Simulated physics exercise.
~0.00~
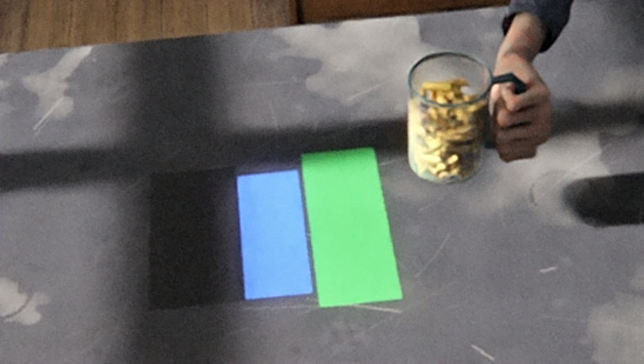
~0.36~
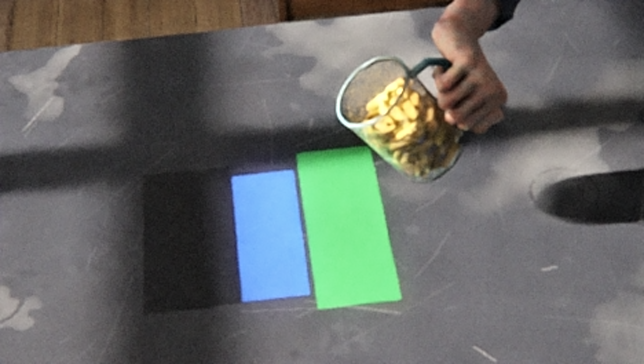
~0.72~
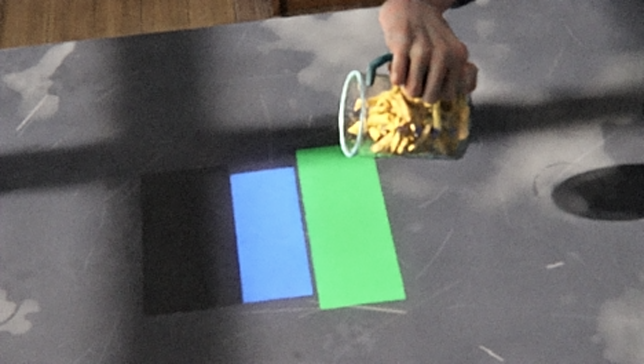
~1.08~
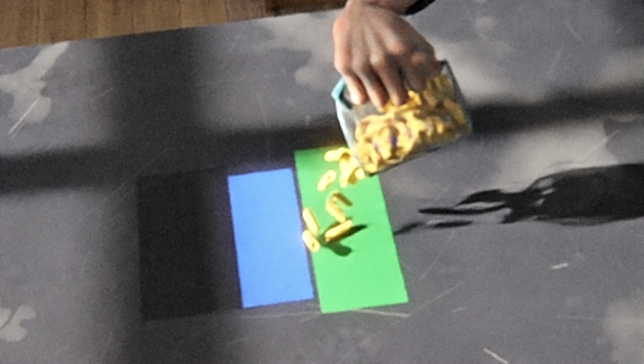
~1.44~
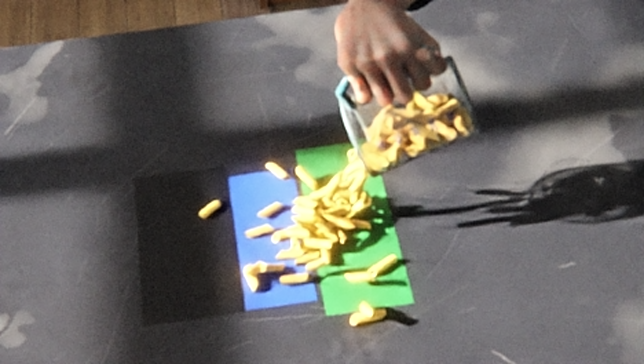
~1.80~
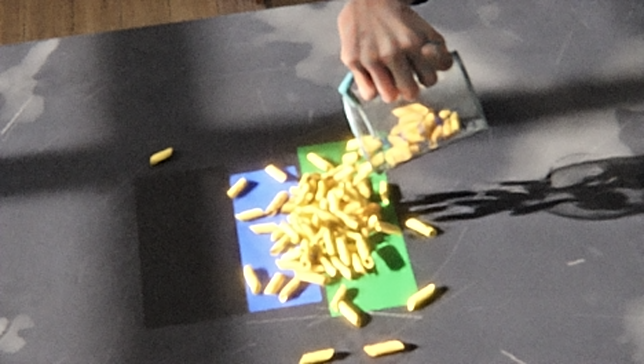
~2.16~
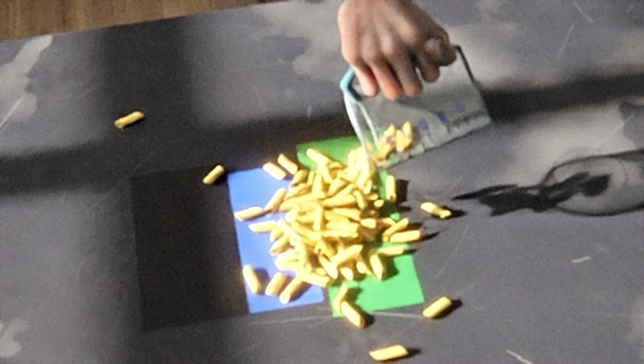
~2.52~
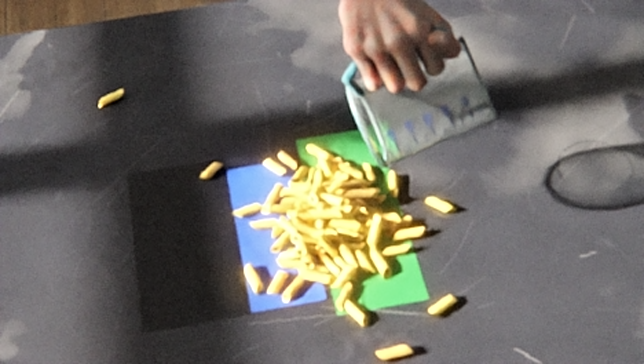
At the start, a hand holds a clear glass jug of yellow pasta pieces upright by its handle, to the upper right of black, blue and green mats lying side by side on a dark table. The hand moves the jug left and tips it onto its side above the green mat. Pieces begin to drop onto the green mat, then pour out quickly, spreading over the blue mat while a few scatter beyond. The jug empties as the heap grows. Finally, most pieces lie piled across the green and blue mats, with several strays outside and the hand still holding the tipped, empty jug.
